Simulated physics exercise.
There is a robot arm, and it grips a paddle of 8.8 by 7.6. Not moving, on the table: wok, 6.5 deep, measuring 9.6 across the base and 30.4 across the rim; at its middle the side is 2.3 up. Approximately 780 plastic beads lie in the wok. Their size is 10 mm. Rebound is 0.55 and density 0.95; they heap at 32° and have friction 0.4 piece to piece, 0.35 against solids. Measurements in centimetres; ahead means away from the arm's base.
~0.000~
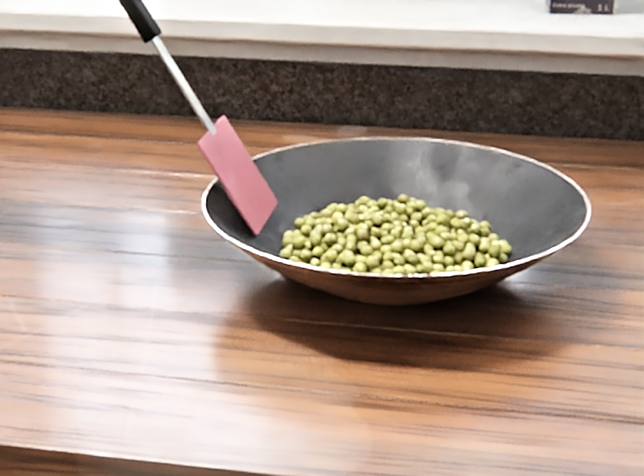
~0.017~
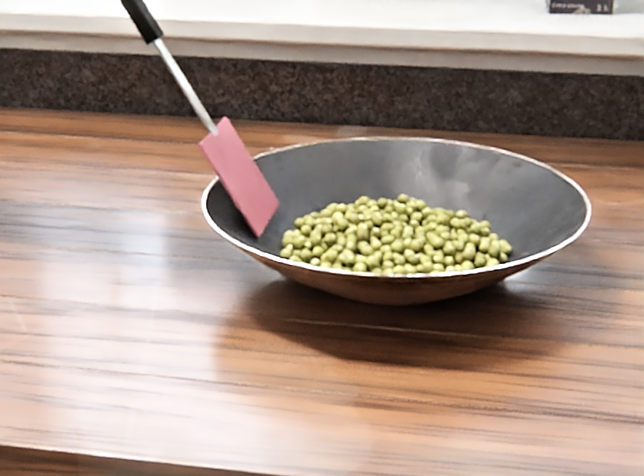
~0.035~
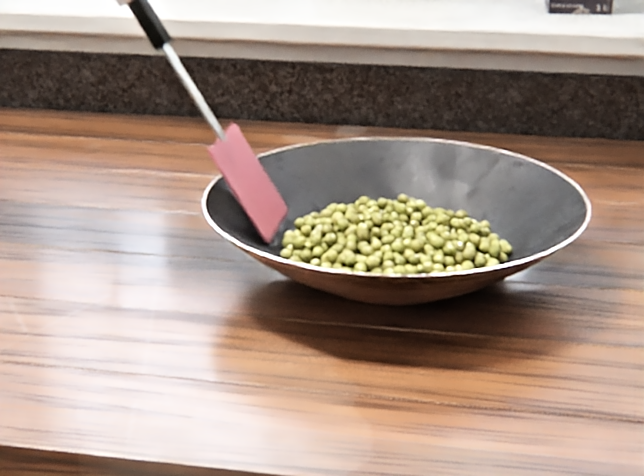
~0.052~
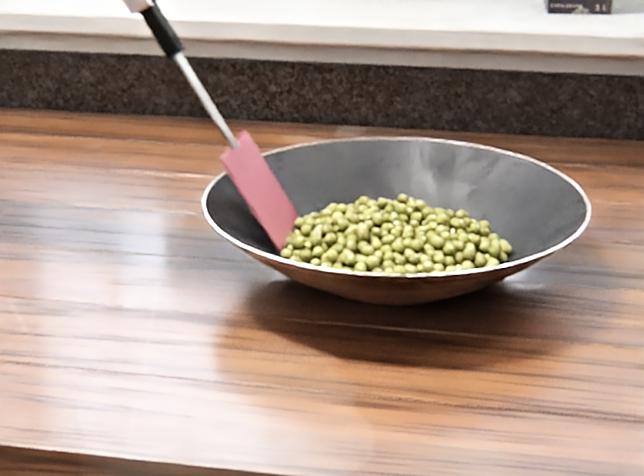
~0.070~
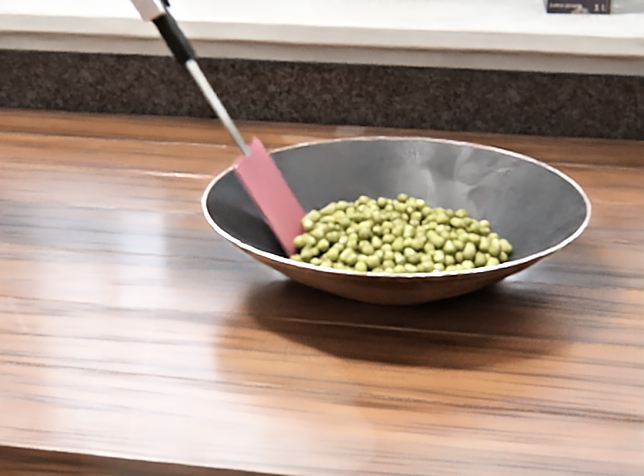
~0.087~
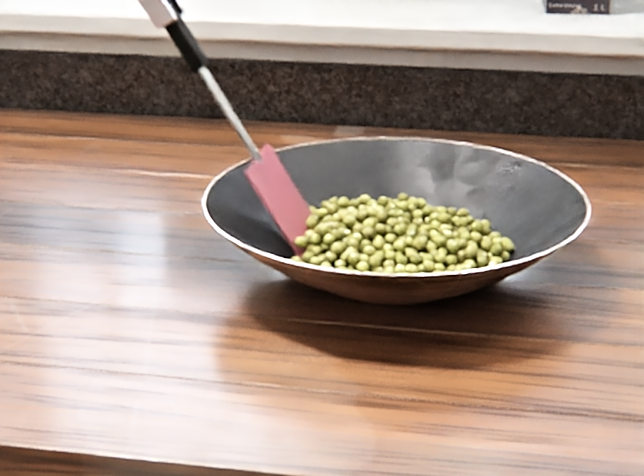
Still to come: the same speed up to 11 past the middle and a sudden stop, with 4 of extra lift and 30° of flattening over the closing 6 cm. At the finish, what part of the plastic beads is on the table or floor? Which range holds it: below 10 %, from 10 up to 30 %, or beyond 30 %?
The range from 10 up to 30 %.
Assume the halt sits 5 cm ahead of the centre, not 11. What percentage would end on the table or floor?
Then about 0 per cent.
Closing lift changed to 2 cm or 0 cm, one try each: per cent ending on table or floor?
First try around 15 percent, second try around 15 percent.
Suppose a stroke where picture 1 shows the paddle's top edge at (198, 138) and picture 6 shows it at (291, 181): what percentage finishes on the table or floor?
Close to 35 in a hundred.
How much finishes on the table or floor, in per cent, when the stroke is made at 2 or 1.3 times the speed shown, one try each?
The two tries give roughly 40 and 25 in a hundred.
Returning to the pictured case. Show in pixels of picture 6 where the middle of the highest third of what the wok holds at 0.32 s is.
Roughly pixel (507, 216).
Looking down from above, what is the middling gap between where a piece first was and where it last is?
The value is roughly 5 cm.
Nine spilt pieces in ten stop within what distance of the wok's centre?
That works out to near 45 cm.
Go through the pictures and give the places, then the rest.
The first picture shows paddle top edge at (211, 129), sloping 59°; upper third of the load around (398, 236), from x 285 to 505, top at y 200; 775 in the wok.
The second picture shows paddle top edge at (213, 130), sloping 59°; upper third of the load around (398, 236), from x 285 to 505, top at y 200.
The third picture shows paddle top edge at (221, 136), sloping 59°; upper third of the load around (398, 236), from x 285 to 505, top at y 200.
The fourth picture shows paddle top edge at (233, 144), sloping 59°; upper third of the load around (398, 236), from x 285 to 505, top at y 200.
The fifth picture shows paddle top edge at (245, 151), sloping 59°; upper third of the load around (396, 236), from x 295 to 505, top at y 200.
The sixth picture shows paddle top edge at (257, 158), sloping 59°; upper third of the load around (392, 234), from x 295 to 510, top at y 200; 775 in the wok.
After 0.20 s, sloping 59°, highest piece 5 above the table; 775 in the wok.
After 0.32 s, sloping 51°, highest piece 7 above the table; 775 in the wok.
After 0.58 s, sloping 29°, highest piece 7 above the table; 649 in the wok, 107 on the table or floor, 19 on the blade or in flight.
After 1.63 s, sloping 29°, highest piece 7 above the table; 648 in the wok, 127 on the table or floor.
At rest, 648 in the wok, 127 on the table or floor. That is 16 % on the table or floor.
